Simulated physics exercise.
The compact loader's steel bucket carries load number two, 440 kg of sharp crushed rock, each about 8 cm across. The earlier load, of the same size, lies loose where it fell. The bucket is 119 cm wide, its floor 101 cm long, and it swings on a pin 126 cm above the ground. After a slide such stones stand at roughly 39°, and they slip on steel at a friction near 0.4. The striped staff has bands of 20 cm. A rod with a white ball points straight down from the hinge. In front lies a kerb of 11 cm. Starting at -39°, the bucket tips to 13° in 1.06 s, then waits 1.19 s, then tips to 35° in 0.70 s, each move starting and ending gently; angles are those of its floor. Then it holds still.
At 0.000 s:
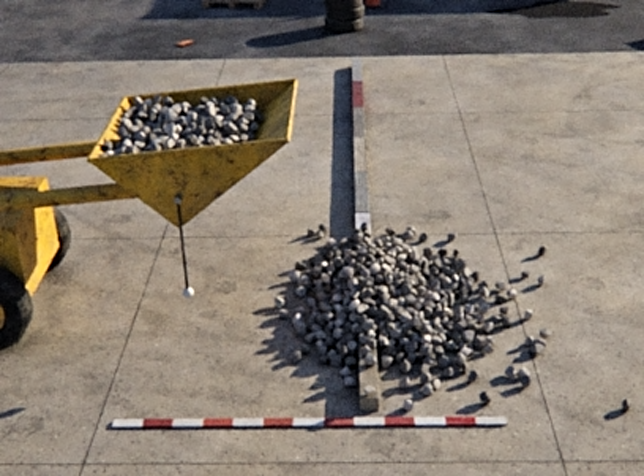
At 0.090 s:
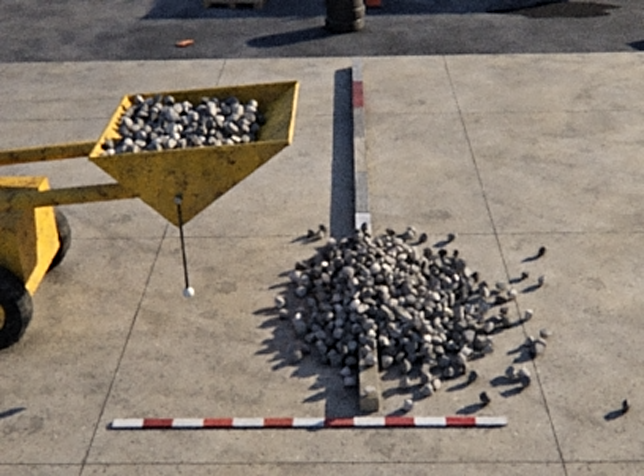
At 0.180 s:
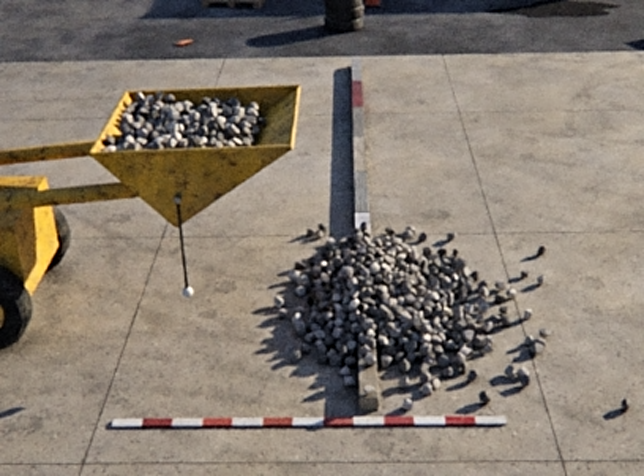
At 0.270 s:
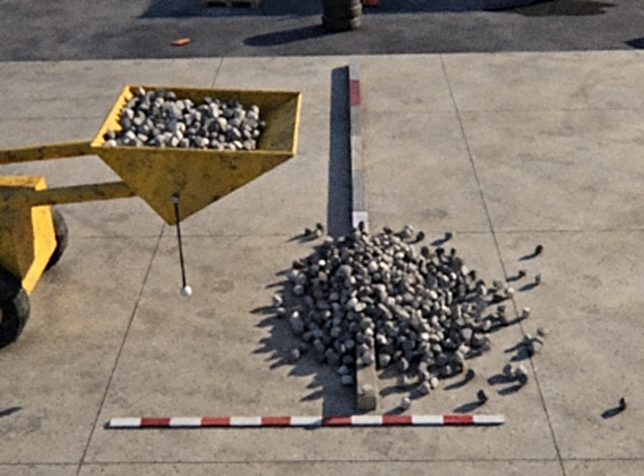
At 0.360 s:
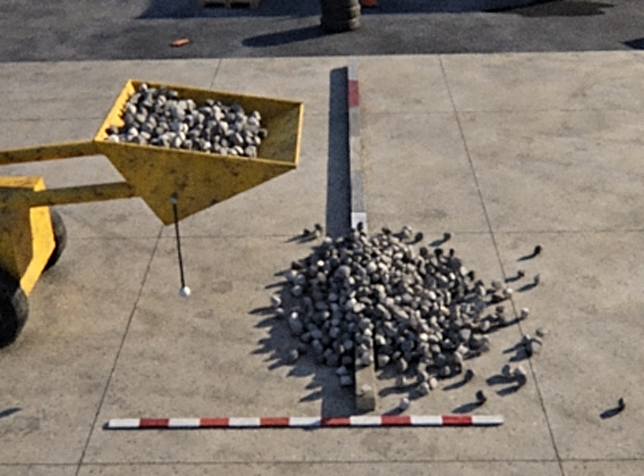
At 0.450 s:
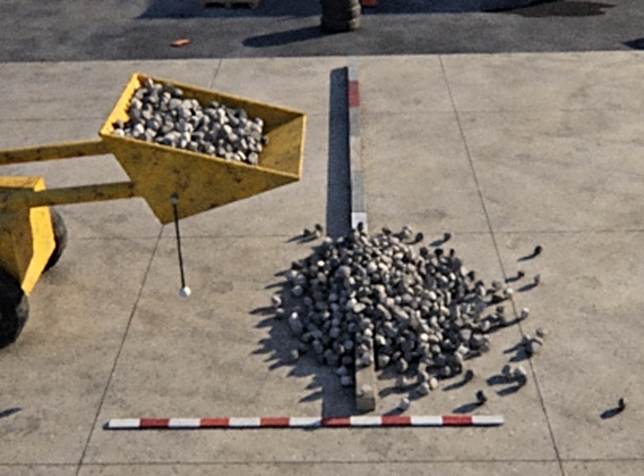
On a sunlit concrete yard, a yellow loader holds a bucket of grey stones above the ground, left of a loose stone heap lying across a kerb; the bucket slowly tilts, its right lip lowering slightly.
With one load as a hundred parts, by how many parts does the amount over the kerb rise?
Some 4 per cent is added.
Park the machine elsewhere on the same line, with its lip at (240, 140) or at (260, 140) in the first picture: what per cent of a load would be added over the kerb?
Near 0 per cent from the first place, 0 from the second.
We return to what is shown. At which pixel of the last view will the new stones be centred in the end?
Around (308, 286).
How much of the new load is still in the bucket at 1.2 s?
It holds some 100 per cent.
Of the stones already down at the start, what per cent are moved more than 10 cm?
About 0 per cent.
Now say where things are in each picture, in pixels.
In the first frame, the bucket is at -39°, its lip at (289, 141); the top of the load is at (191, 107). The earlier load is highest near (369, 277), 29 cm above ground level, 40 % on this side of the kerb, 60 % over the kerb.
The second frame shows lip at (290, 143), floor tilted -38°, highest stones at (183, 109); the stones move at 0.1 m/s on average.
In the third frame, the bucket is at -35°, its lip at (292, 148); the top of the load is at (185, 108); the stones move at 0.2 m/s on average.
In the fourth frame, the bucket is at -31°, its lip at (294, 155); the top of the load is at (144, 104); the stones move at 0.3 m/s on average.
The fifth frame shows lip at (296, 167), floor tilted -25°, highest stones at (140, 101); the stones move at 0.3 m/s on average.
The sixth frame shows lip at (300, 179), floor tilted -19°, highest stones at (144, 95); the stones move at 0.3 m/s on average.
After 0.8 s the floor is at 5°; in per cent of one load, 100 in the bucket, 40 on this side of the kerb, 60 over the kerb; the foremost stones are at (543, 314).
After 1.2 s the floor is at 13°; in per cent of one load, 100 in the bucket, 40 on this side of the kerb, 60 over the kerb; the foremost stones are at (543, 314).
After 3.4 s the floor is at 35°; in per cent of one load, 32 in the bucket, 108 on this side of the kerb, 60 over the kerb; the foremost stones are at (543, 314).
After 6.1 s the floor is at 35°; in per cent of one load, 0 in the bucket, 137 on this side of the kerb, 63 over the kerb; the foremost stones are at (543, 314). Net gain over the kerb, 4.
